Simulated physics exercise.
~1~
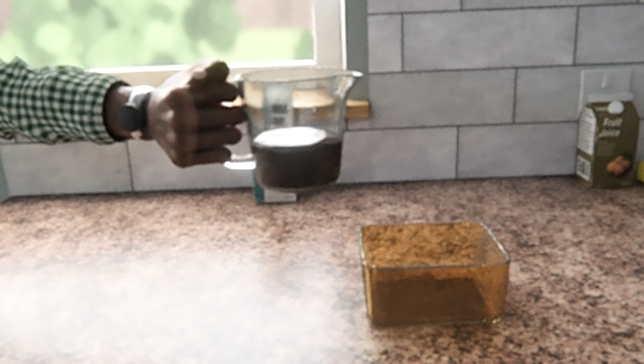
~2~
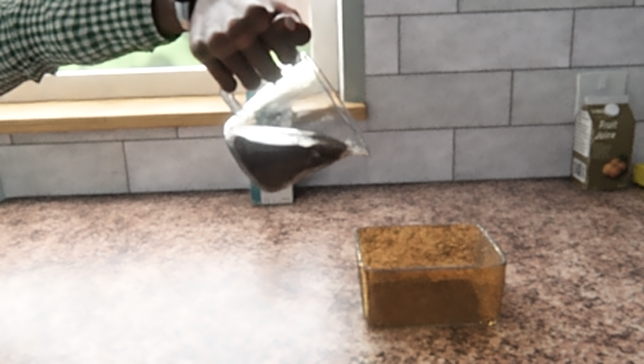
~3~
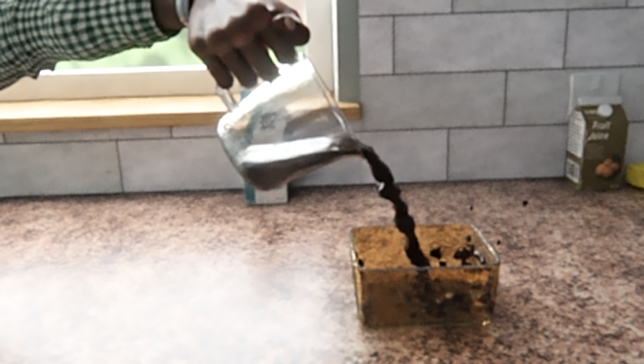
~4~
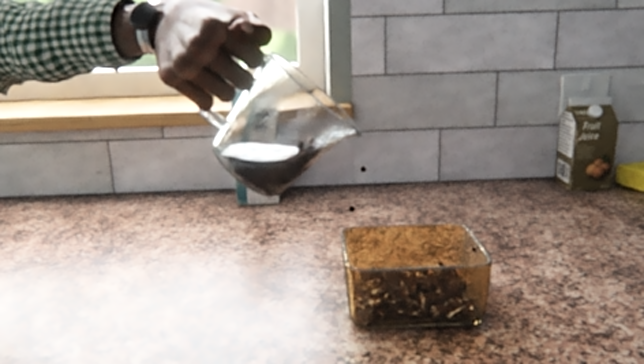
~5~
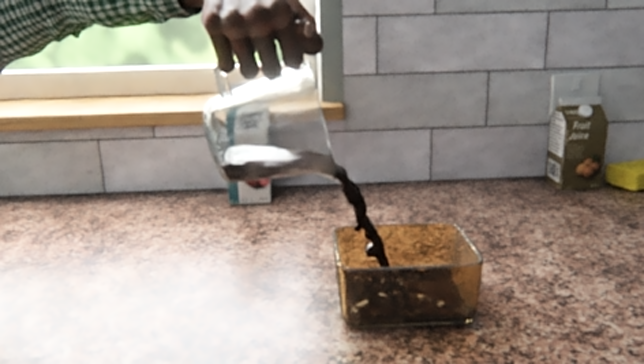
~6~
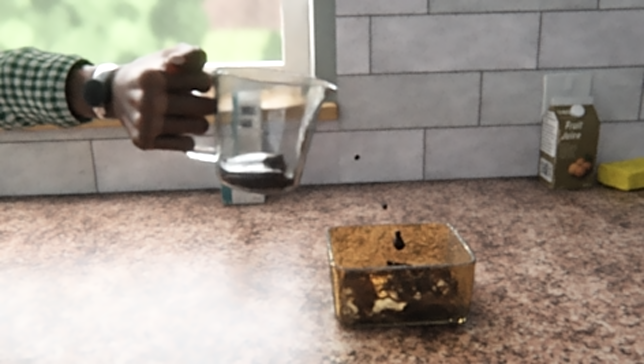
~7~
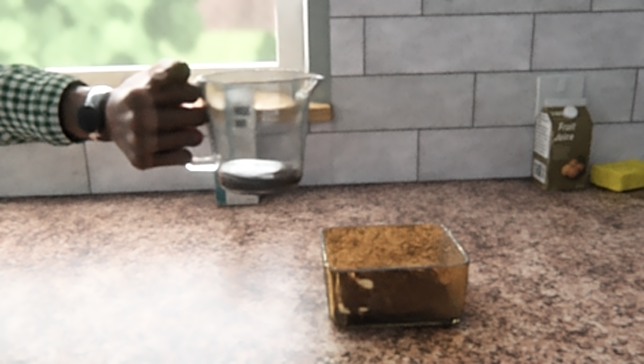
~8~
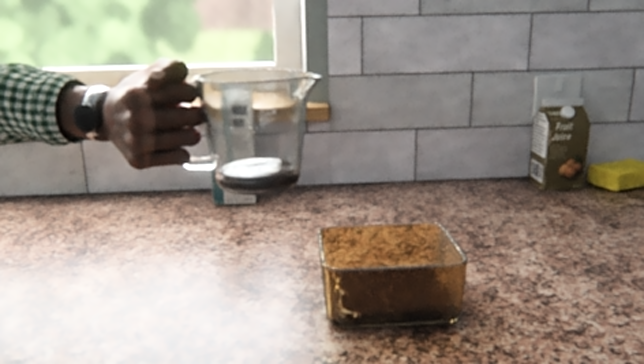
On a speckled worktop, a hand pours dark liquid from a jug into a clear box twice, then levels it.
